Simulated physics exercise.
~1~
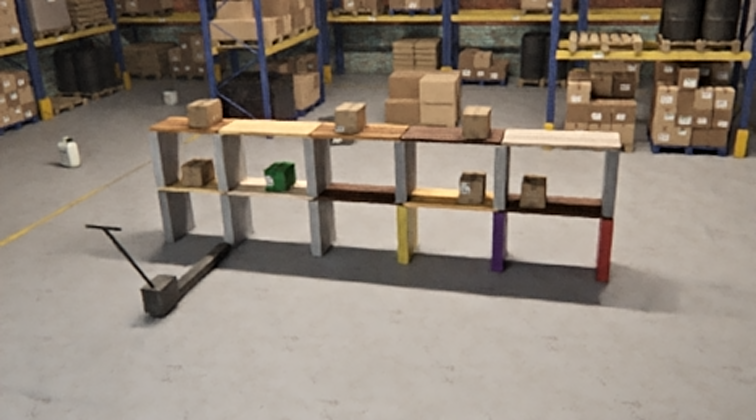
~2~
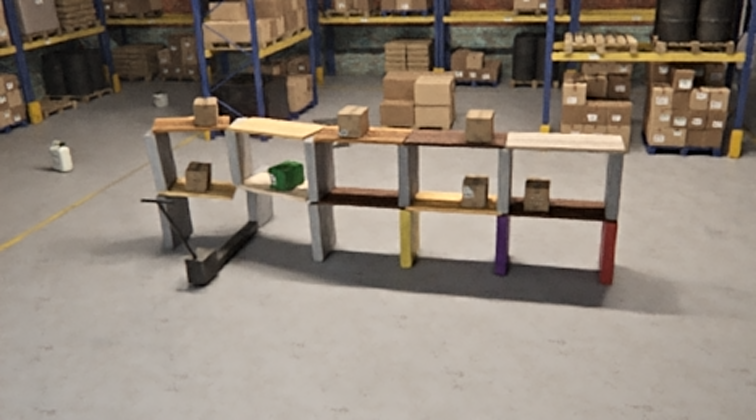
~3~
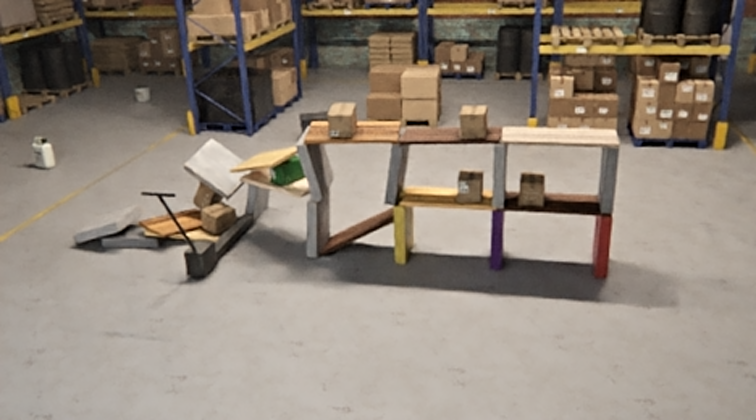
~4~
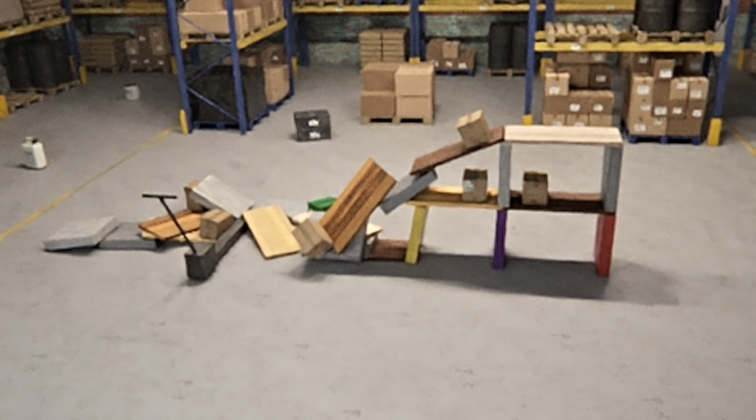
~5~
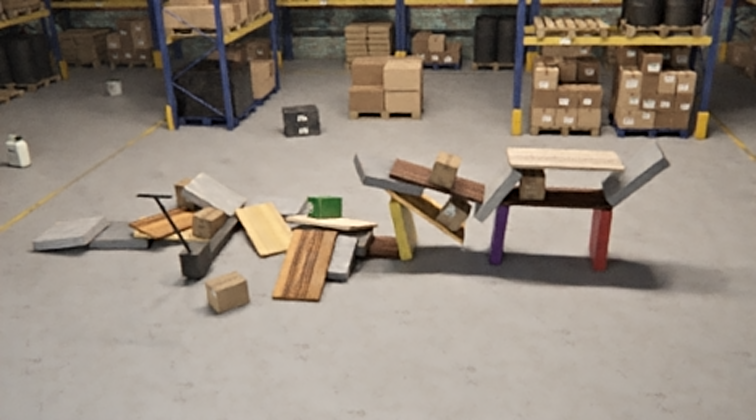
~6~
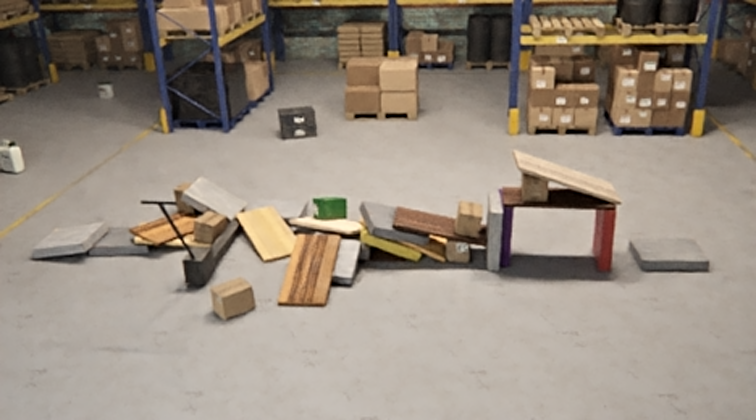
At the start, a long two-tier row of grey uprights and loose boards stands in a warehouse, with small cartons on its shelves and a jack near the left end. The jack pushes in at the foot of an upright, and the left bays lean to the right. That end then collapses around the halted jack, and the fall spreads rightward, dropping boards and the green carton. The yellow upright tips over as the middle gives way, while a grey upper piece falls off the far right. Finally, the purple and red uprights still stand, holding a board with another slanted above it, beside scattered wreckage.
